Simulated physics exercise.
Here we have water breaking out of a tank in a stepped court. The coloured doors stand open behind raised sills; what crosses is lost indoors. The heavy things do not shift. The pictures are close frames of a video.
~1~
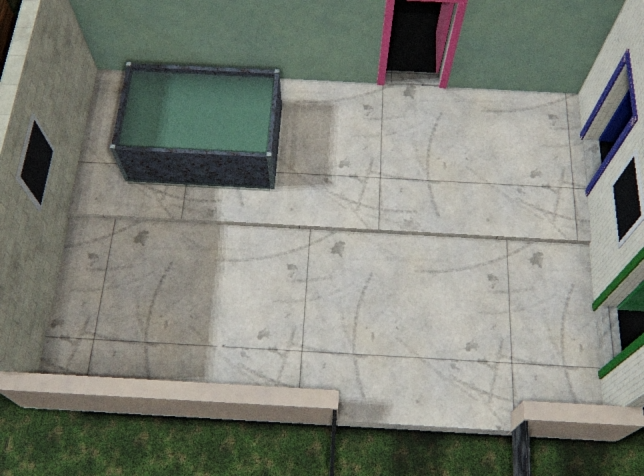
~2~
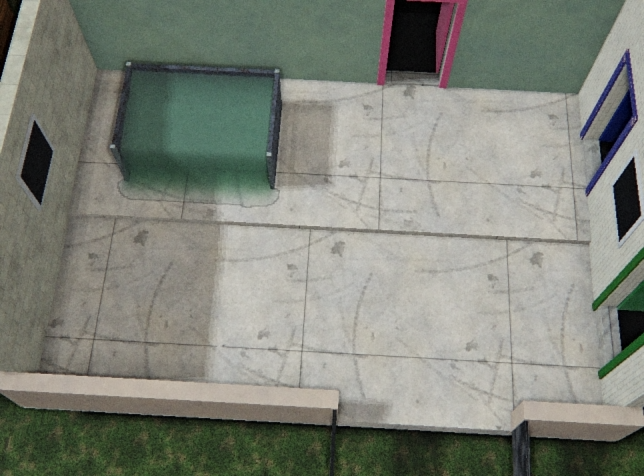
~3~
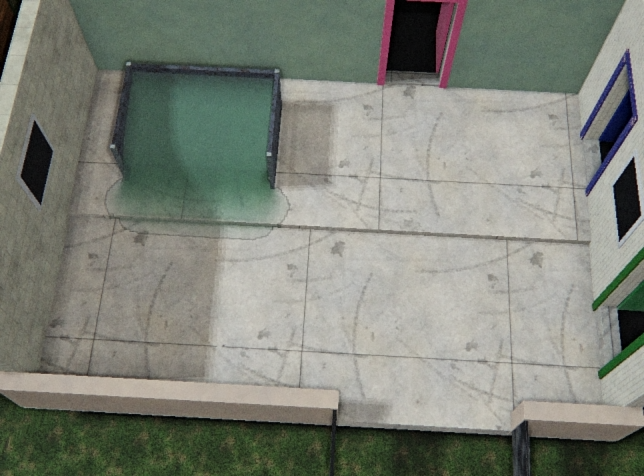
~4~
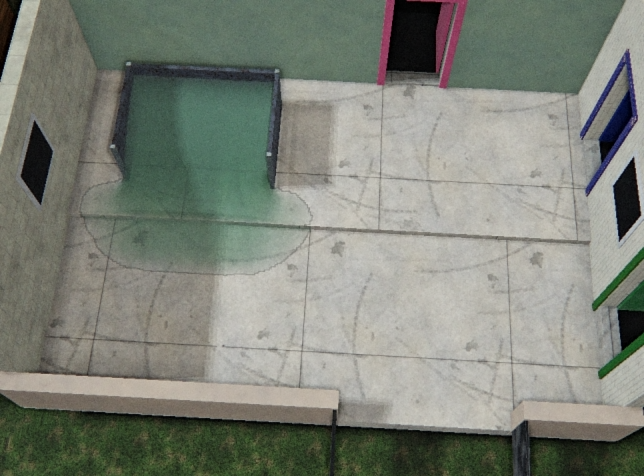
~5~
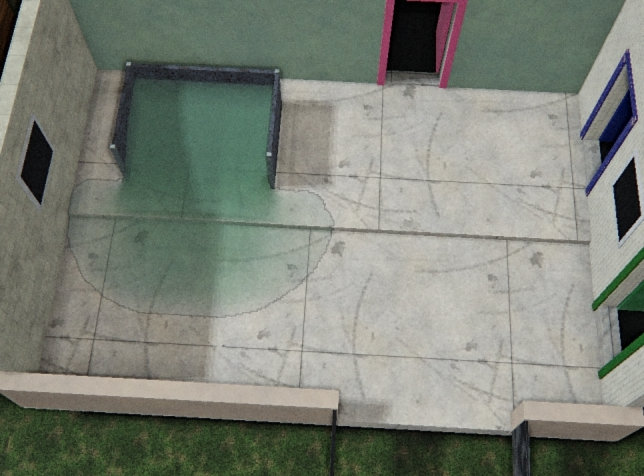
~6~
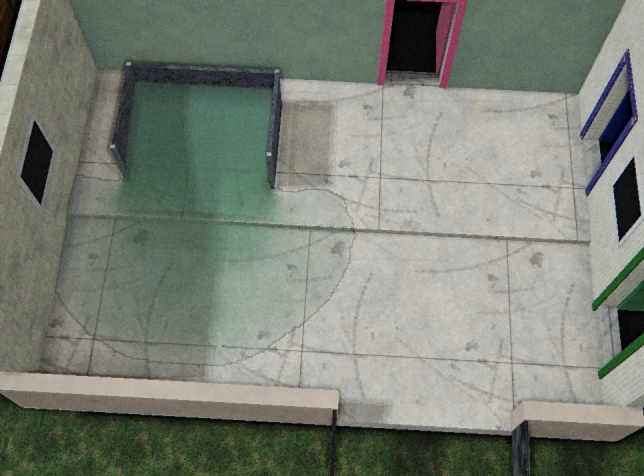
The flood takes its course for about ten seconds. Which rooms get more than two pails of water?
The blue door holds within the limit; the green door holds within the limit; the pink door holds within the limit.
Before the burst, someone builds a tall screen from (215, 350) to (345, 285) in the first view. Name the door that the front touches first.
First comes the green door.
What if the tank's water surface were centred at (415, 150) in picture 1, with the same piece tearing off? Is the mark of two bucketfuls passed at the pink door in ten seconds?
Then: The pink door stays under.
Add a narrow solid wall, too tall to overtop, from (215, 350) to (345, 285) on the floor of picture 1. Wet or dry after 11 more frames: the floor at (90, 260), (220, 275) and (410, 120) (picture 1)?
One after the other: Wet, wet, dry.
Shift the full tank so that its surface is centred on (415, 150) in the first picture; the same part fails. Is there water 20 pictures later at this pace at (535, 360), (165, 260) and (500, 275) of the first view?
One after the other: Covered, wet, awash.
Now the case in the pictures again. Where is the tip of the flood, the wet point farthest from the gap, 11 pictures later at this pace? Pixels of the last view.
Roughly at (473, 411).
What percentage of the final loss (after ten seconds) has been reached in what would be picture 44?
I make it 40 per cent.
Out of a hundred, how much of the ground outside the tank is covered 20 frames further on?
Some 55 per cent.
A moment on, water covers 35 % of the floor; the blue door not reached, the green door not reached, the pink door not reached.
Next, water covers 40 % of the floor; the blue door not reached, the green door not reached, the pink door not reached.
Then, water covers 55 % of the floor; the blue door not reached, the green door wet at the sill, nothing in, the pink door not reached.
Later, water covers 70 % of the floor; the blue door wet at the sill, nothing in, the green door wet at the sill, nothing in, the pink door not reached.
In the end, water covers 70 % of the floor; the blue door wet at the sill, nothing in, the green door wet at the sill, nothing in, the pink door not reached.
